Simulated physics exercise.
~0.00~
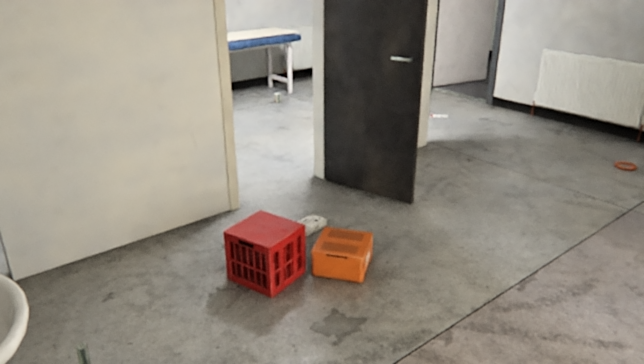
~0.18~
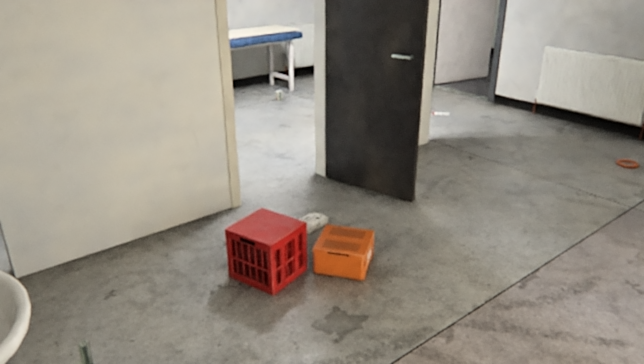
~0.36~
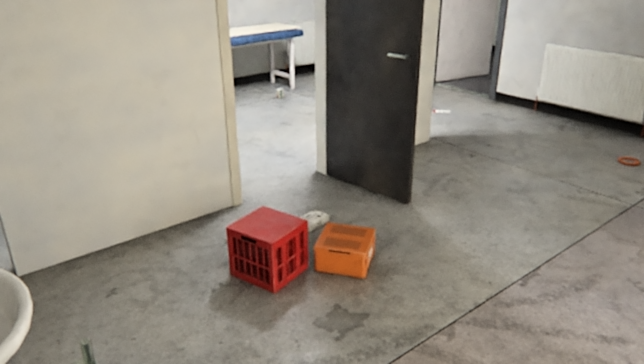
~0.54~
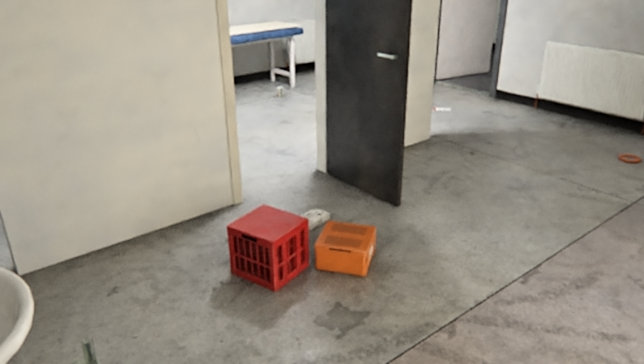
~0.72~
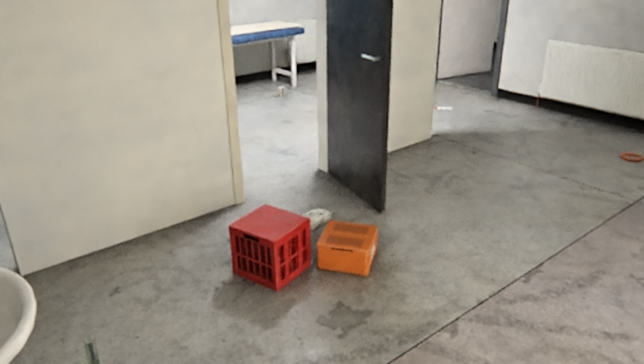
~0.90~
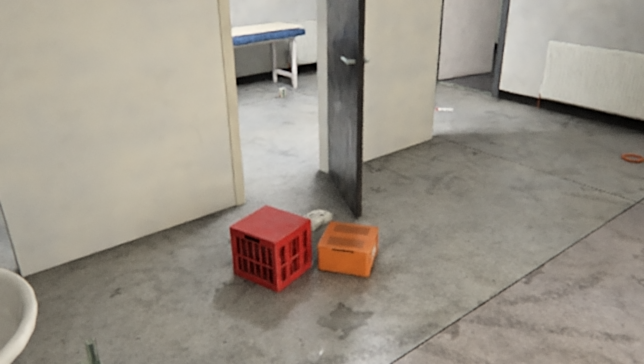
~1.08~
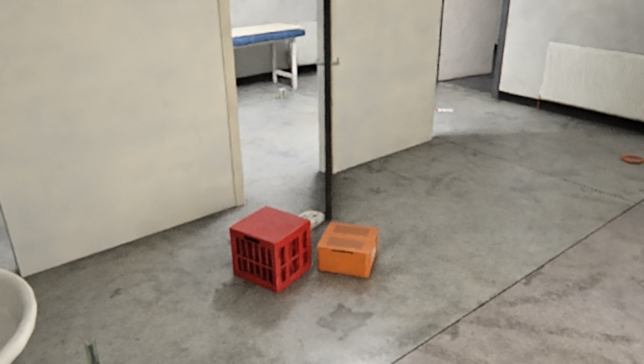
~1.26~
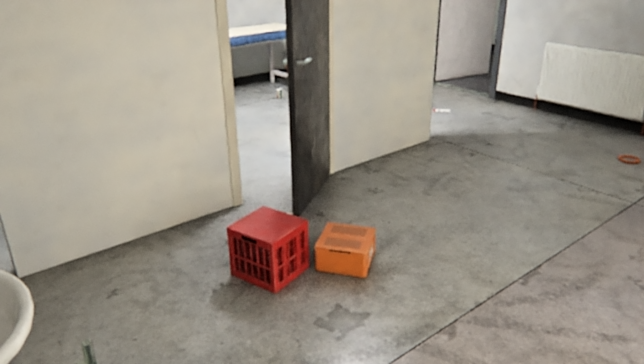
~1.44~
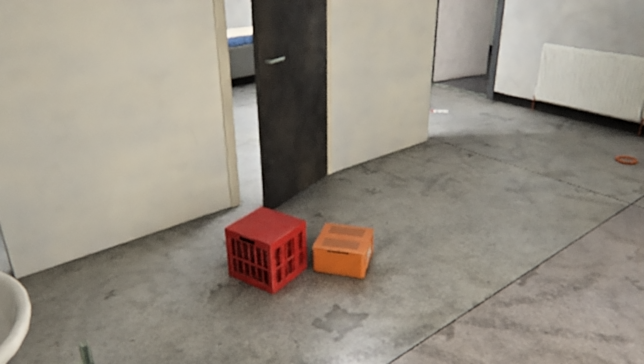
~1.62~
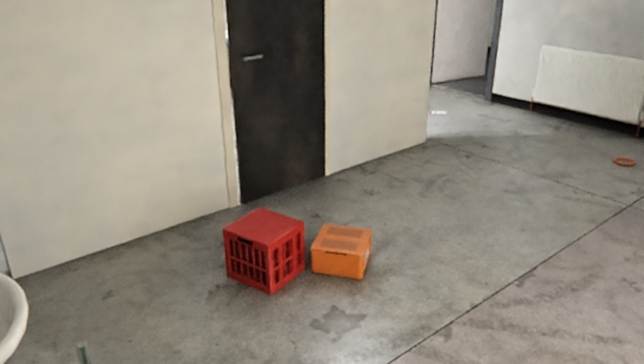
In this clip, a dark door stands open behind a red crate and an orange tote on a grey floor, then swings left past a small white packet, which shifts left and disappears from view as the door closes fully, while the crate and tote stay put.
